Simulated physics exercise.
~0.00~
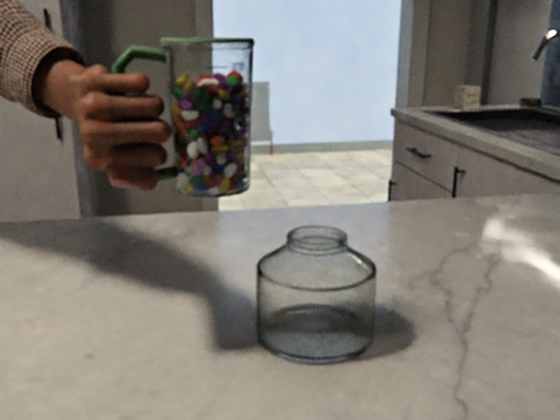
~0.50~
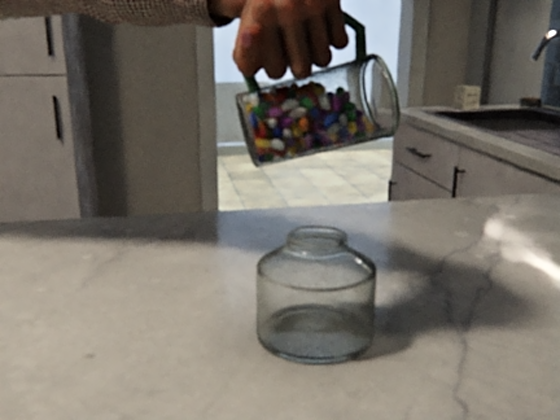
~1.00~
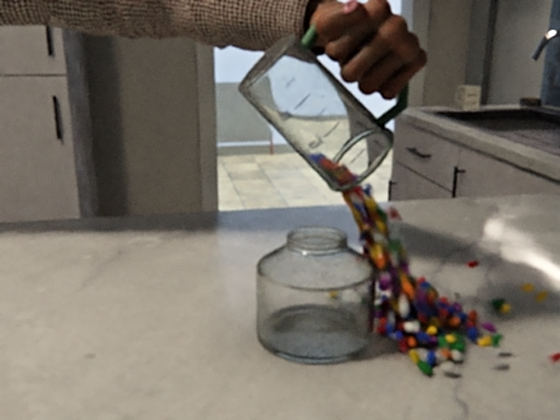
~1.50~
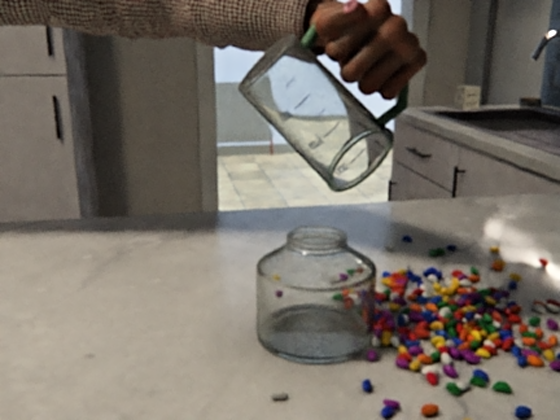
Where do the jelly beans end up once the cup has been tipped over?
They end up scattered across the counter to the right of the jar, while the jar and the cup are both left empty.
